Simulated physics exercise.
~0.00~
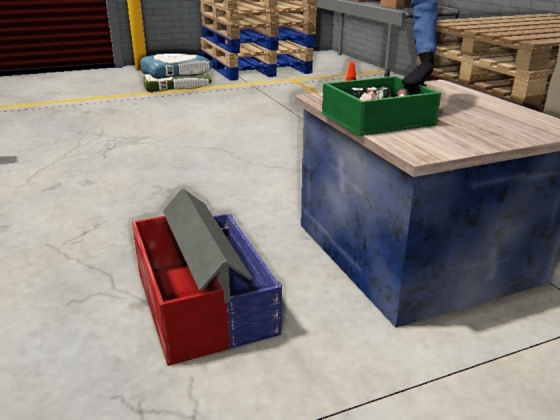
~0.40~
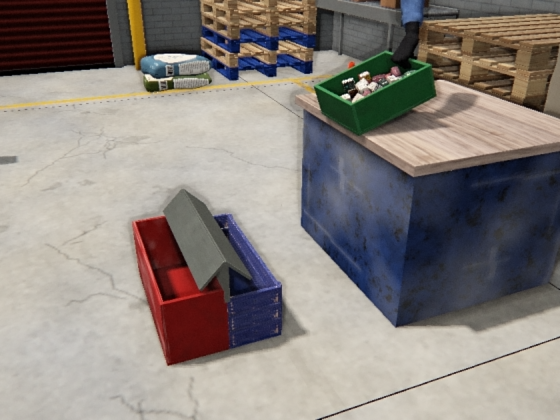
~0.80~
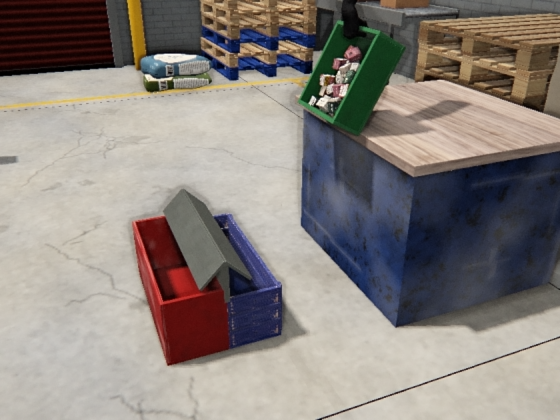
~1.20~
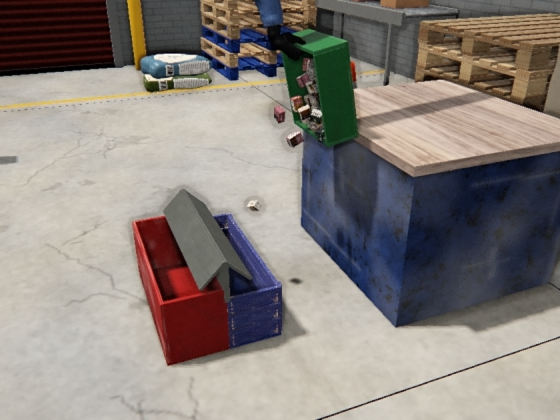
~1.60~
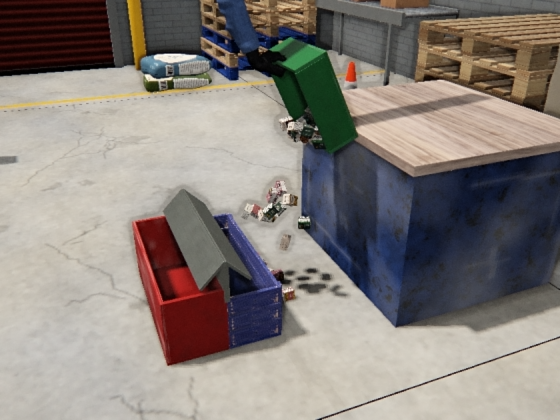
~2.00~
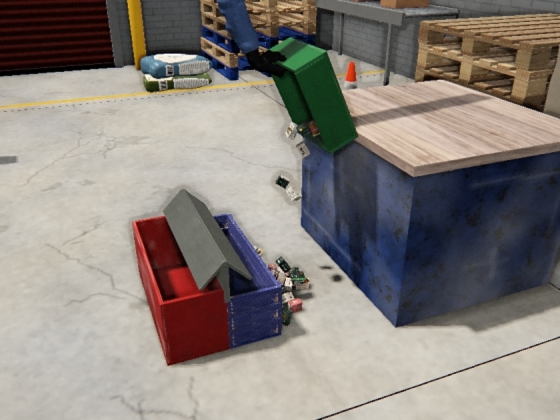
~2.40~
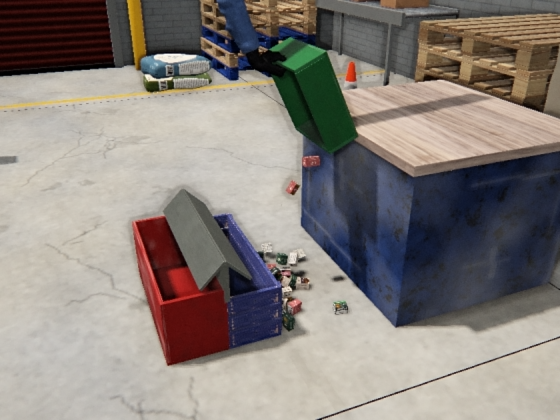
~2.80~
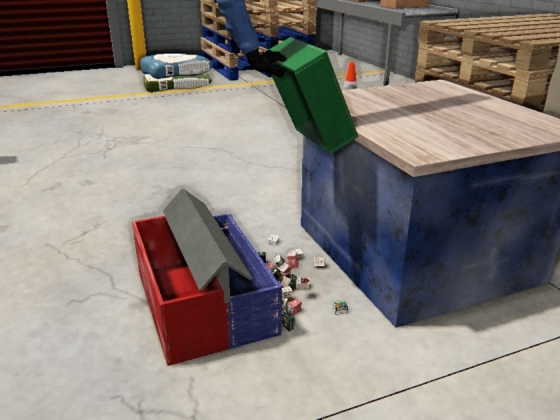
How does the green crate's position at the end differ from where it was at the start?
At the start the green crate sits upright on top of the bench, while at the end it is further left, tipped past its side and hanging over the bench's left edge with its opening facing downward.
